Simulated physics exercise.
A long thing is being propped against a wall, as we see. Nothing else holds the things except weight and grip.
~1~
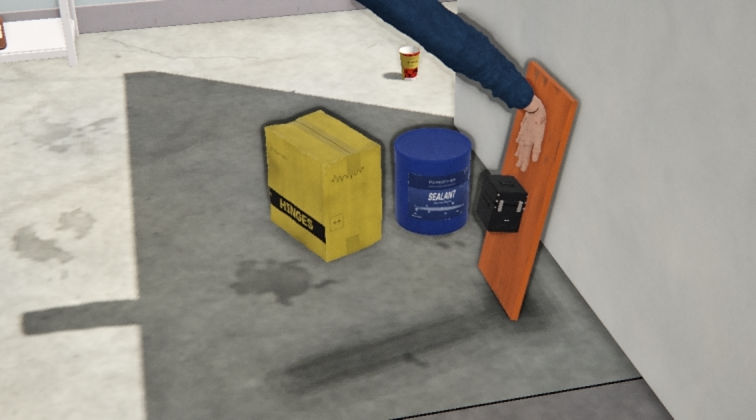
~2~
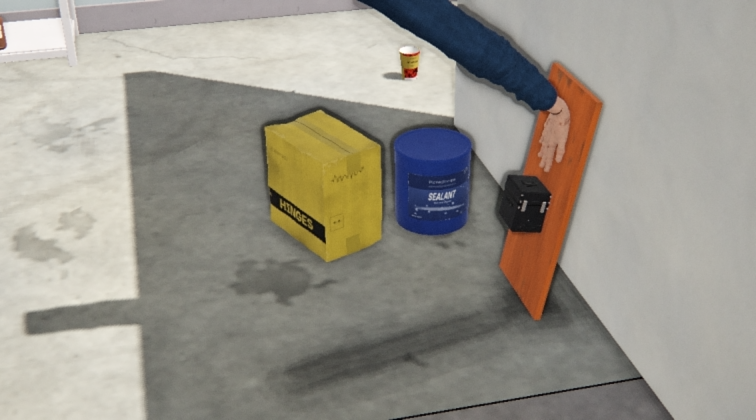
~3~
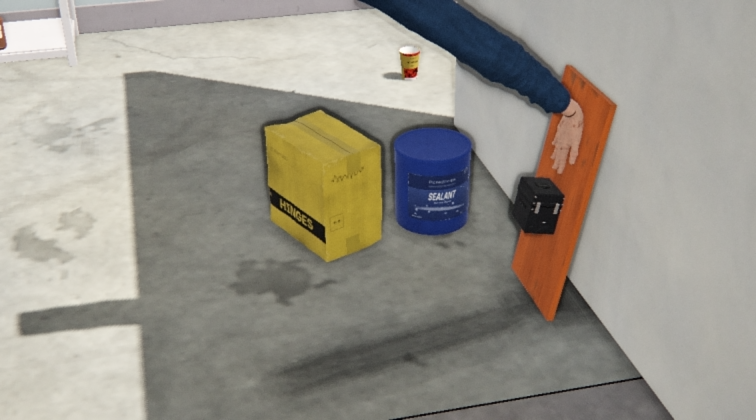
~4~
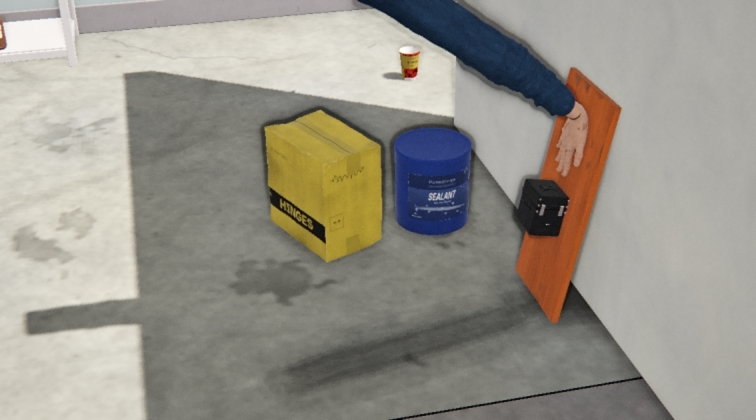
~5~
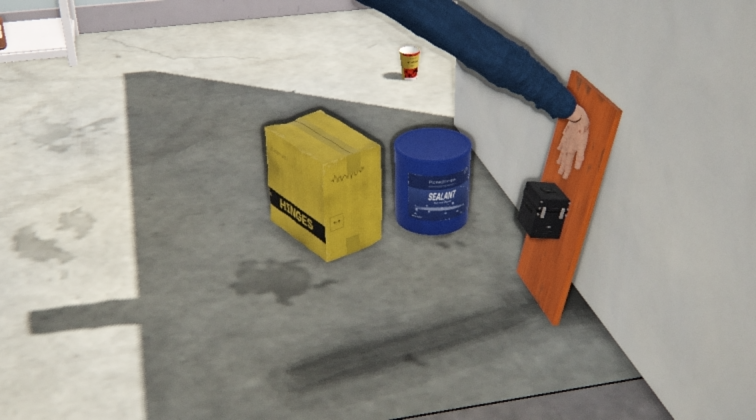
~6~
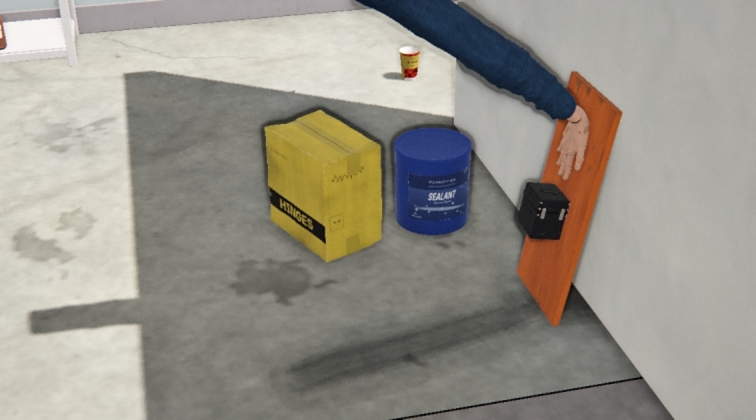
An arm in a blue sleeve moves an orange board right and leans it against the wall.
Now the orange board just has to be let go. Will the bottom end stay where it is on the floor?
Yep, it doesn't slide one bit.
Then, 0.20 s after the last picture, nothing has stirred.
Then, 0.60 s after the last picture, orange board resting near (565, 200).
At rest, all 3 in place. Seen from the same camera at the end, orange board near (565, 200). The board stays up.
